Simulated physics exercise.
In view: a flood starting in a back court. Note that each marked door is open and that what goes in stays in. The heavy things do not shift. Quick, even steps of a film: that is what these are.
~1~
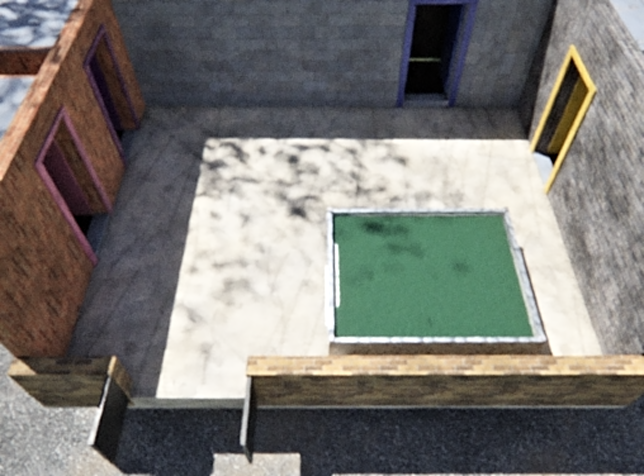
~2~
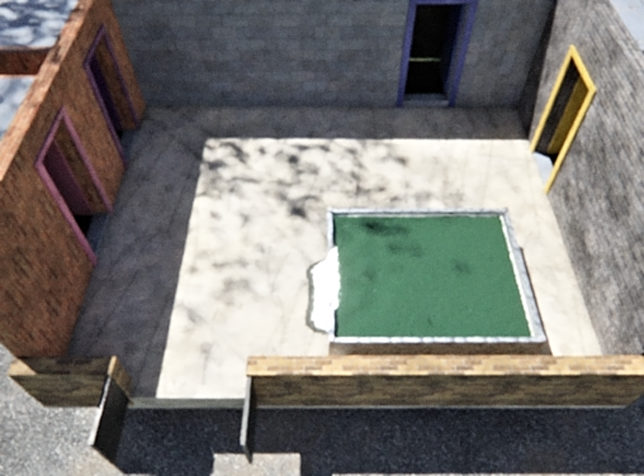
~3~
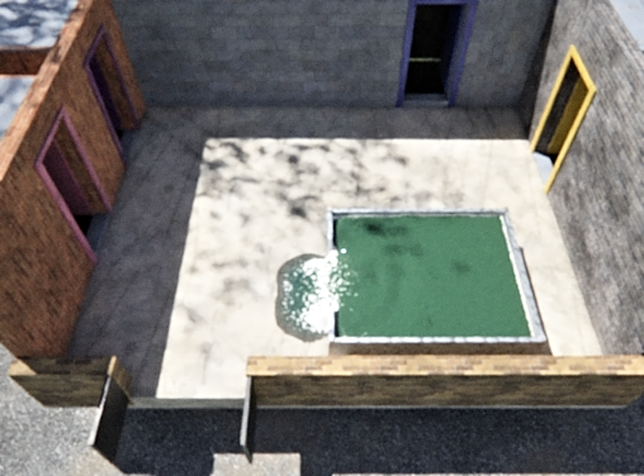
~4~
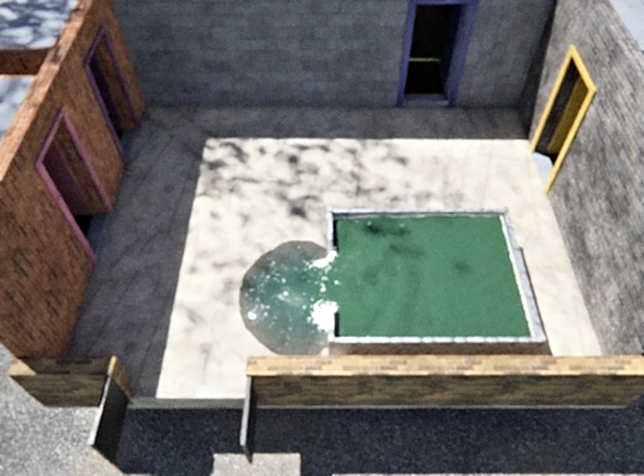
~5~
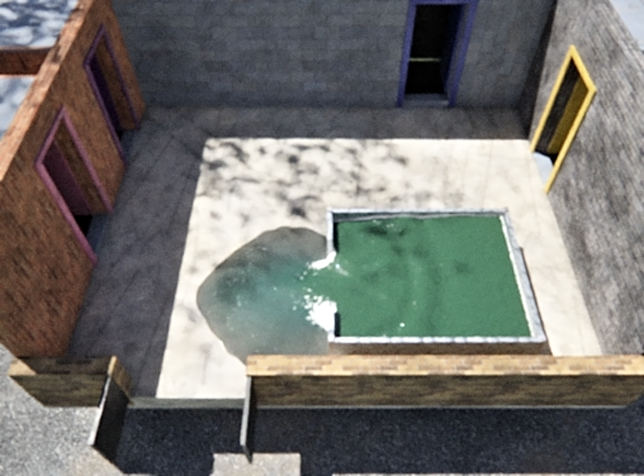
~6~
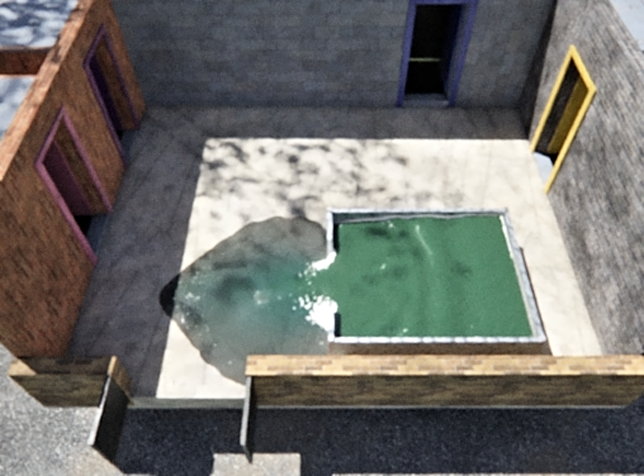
In this clip, still green water fills a low-walled tank in a walled courtyard, then pours out through a gap in the tank's left side, foaming white and spreading leftward across the pale floor in a widening, rounded pool.
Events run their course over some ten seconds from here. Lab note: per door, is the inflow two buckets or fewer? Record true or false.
Blue door true; pink door false; purple door false; yellow door true.
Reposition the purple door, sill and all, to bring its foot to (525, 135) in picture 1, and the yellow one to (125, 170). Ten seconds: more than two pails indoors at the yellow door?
The yellow door is swamped.
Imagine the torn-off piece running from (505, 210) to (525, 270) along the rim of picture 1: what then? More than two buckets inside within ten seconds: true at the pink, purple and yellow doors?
The pink door falls short, the purple door ends up above, and the yellow door ends up above.
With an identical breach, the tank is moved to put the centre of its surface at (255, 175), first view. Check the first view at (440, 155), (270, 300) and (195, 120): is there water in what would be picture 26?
Spot one is not touched, spot two is not touched, spot three is touched.
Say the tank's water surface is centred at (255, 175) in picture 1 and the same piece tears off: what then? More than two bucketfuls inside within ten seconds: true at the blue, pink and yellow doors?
I reckon the blue door doesn't reach the threshold, the pink door surpasses the threshold and the yellow door surpasses the threshold.
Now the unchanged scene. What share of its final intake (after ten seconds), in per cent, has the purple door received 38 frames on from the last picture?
I make it 35 per cent.
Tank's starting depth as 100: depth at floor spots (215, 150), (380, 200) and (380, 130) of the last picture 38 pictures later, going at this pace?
In order: 8, 0, 2 %.
A moment on, water covers 30 % of the floor; the blue door not reached, the pink door not reached, the purple door not reached, the yellow door not reached.
Next, water covers 35 % of the floor; the blue door not reached, the pink door under two buckets in, the purple door not reached, the yellow door not reached.
Then, water covers 40 % of the floor; the blue door not reached, the pink door over two buckets in, the purple door under two buckets in, the yellow door not reached.
Later, water covers 55 % of the floor; the blue door not reached, the pink door far over two buckets in, the purple door under two buckets in, the yellow door not reached.
In the end, water covers 90 % of the floor; the blue door wet at the sill, nothing in, the pink door far over two buckets in, the purple door over two buckets in, the yellow door under two buckets in.
